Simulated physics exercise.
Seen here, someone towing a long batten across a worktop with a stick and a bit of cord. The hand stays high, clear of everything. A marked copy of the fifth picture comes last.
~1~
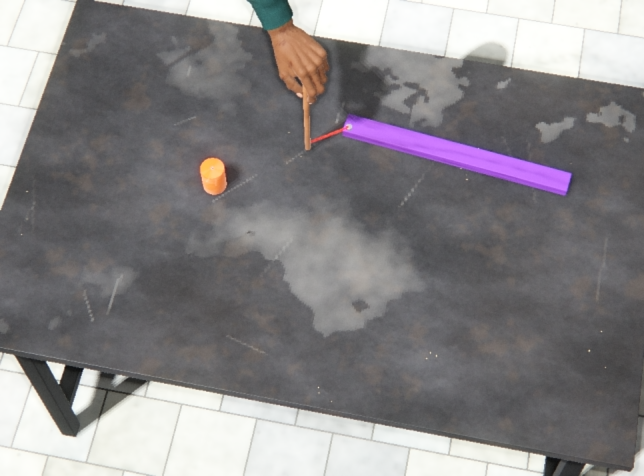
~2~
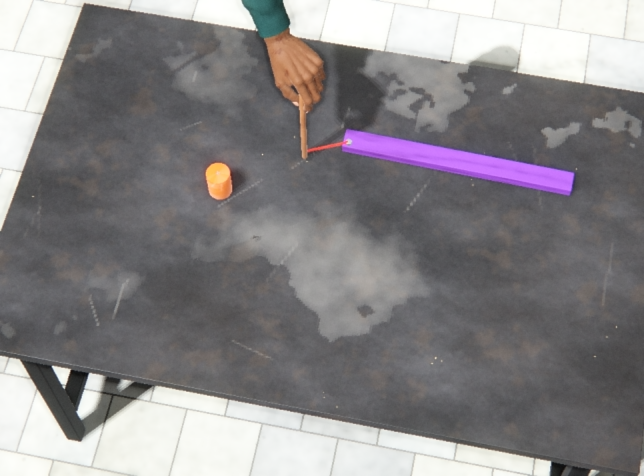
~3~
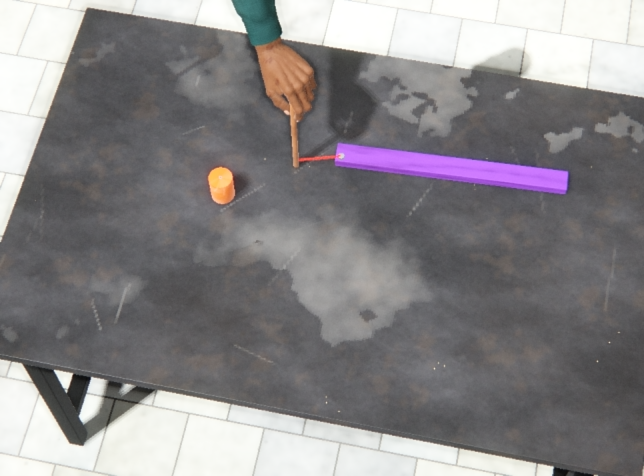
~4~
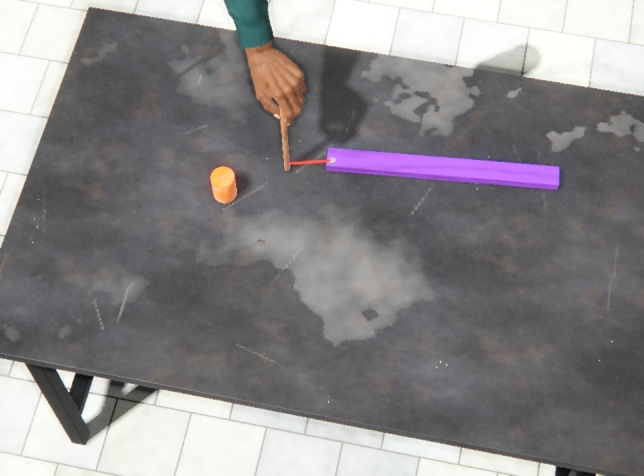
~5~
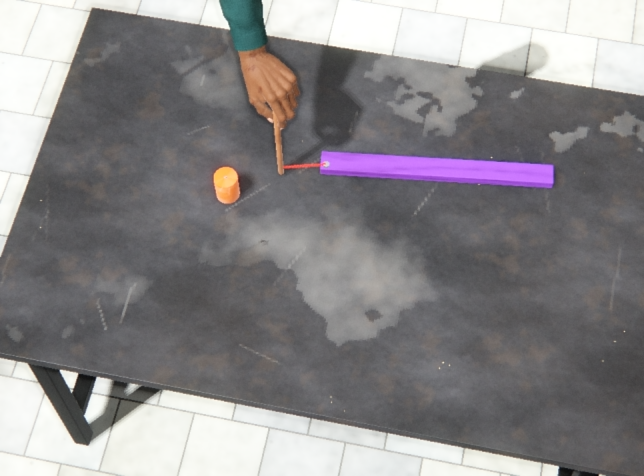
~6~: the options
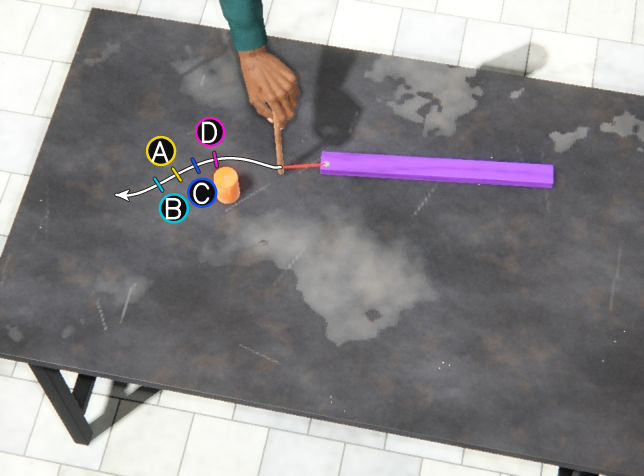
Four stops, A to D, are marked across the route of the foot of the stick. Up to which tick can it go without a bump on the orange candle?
No farther than A.
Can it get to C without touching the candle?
Yes.
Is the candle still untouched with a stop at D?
Yes.
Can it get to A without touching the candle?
Yes.
On the marked copy, A at (177, 174); B at (158, 185); C at (196, 165); D at (216, 159); the route from (281, 167) via (193, 167) to (116, 195).
Following A. Soon after the start, foot of the stick (246, 161), middle of the batten (401, 166).
Later, foot of the stick (207, 162), middle of the batten (362, 165).
In the end, foot of the stick (177, 175), middle of the batten (333, 167); nothing has been touched.
As for the rest, B is too far, the candle has been hit; C is safe but short; D is safe but short.
